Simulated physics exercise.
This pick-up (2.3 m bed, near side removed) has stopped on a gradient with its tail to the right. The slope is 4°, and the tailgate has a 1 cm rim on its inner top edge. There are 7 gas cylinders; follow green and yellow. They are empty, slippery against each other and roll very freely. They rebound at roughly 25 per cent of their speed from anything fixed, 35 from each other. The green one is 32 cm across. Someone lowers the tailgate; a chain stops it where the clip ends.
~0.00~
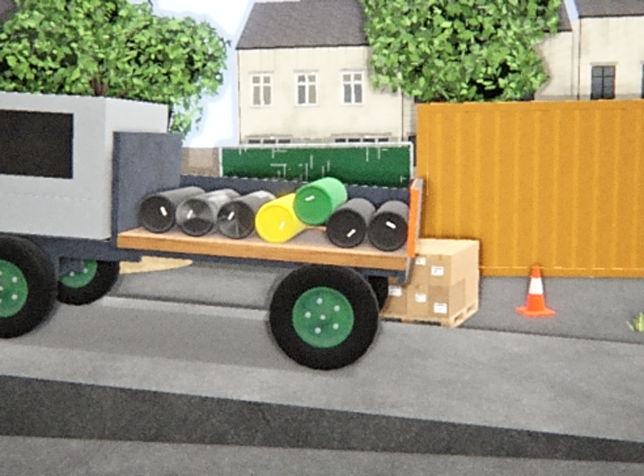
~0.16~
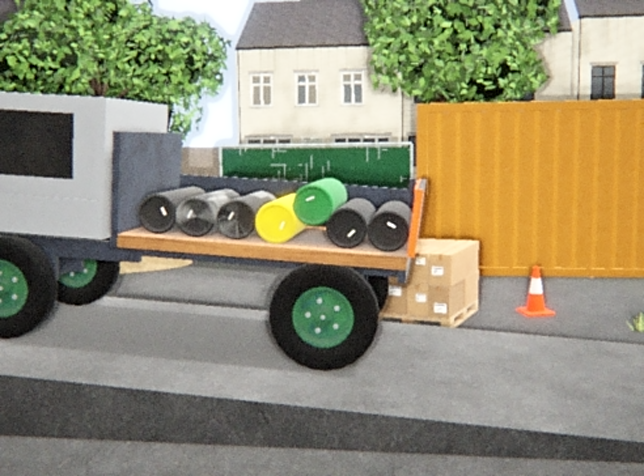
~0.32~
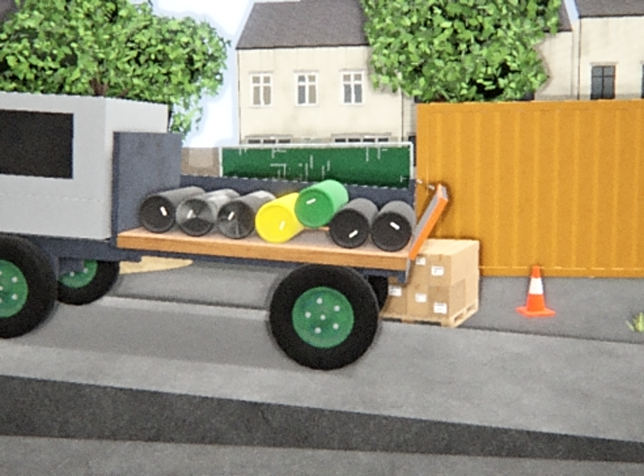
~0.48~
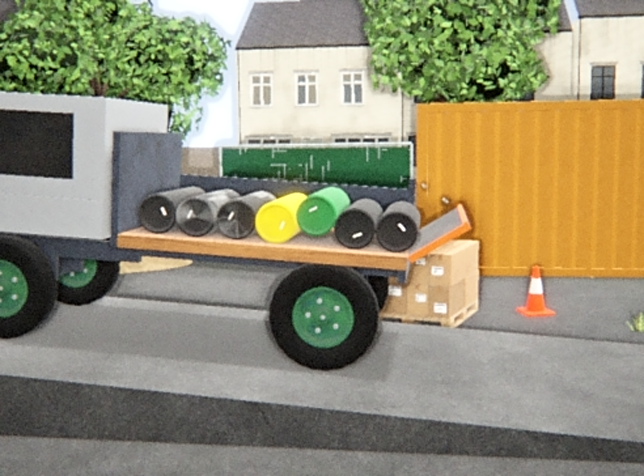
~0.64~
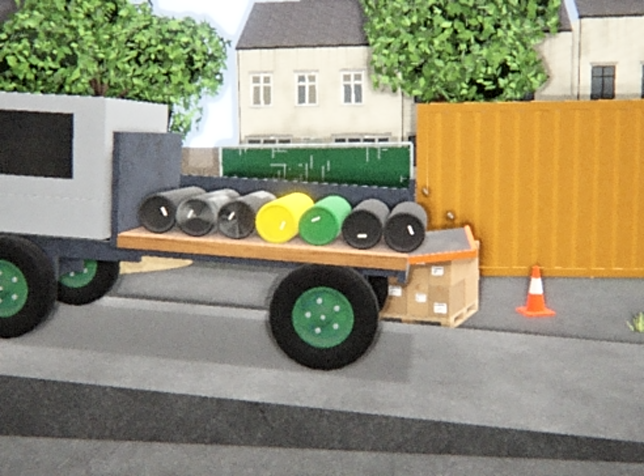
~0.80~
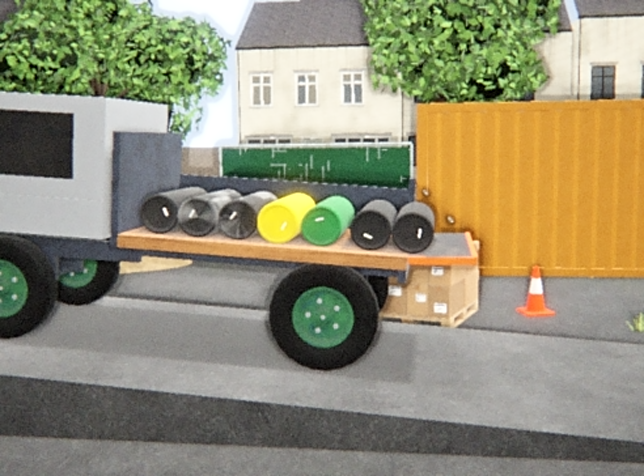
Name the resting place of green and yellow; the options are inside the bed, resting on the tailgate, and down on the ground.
Green comes to rest down on the ground. Yellow comes to rest down on the ground.
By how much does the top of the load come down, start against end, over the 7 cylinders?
About 20 cm.
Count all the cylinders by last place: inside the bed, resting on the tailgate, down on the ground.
In that order: 0, 2, 5.
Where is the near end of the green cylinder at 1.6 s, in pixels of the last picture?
At about (350, 229).
After 1.6 s, green is on the bed, 45 cm short of the hinge, rolling right; yellow is on the bed, 85 cm short of the hinge, rolling right; 0 out so far.
After 2.6 s, green is on the gate, 5 cm past the hinge, rolling right; yellow is on the bed, 35 cm short of the hinge, rolling right; 1 out so far.
After 3.8 s, green is on the gate, 50 cm past the hinge, rolling right; yellow is on the gate, 15 cm past the hinge, rolling right; 2 out so far.
After 5.1 s, green is off the vehicle; yellow is dropping off the gate; 4 out so far.
At rest (9.3 s), green is out on the ground; yellow is off the vehicle; 5 out so far.
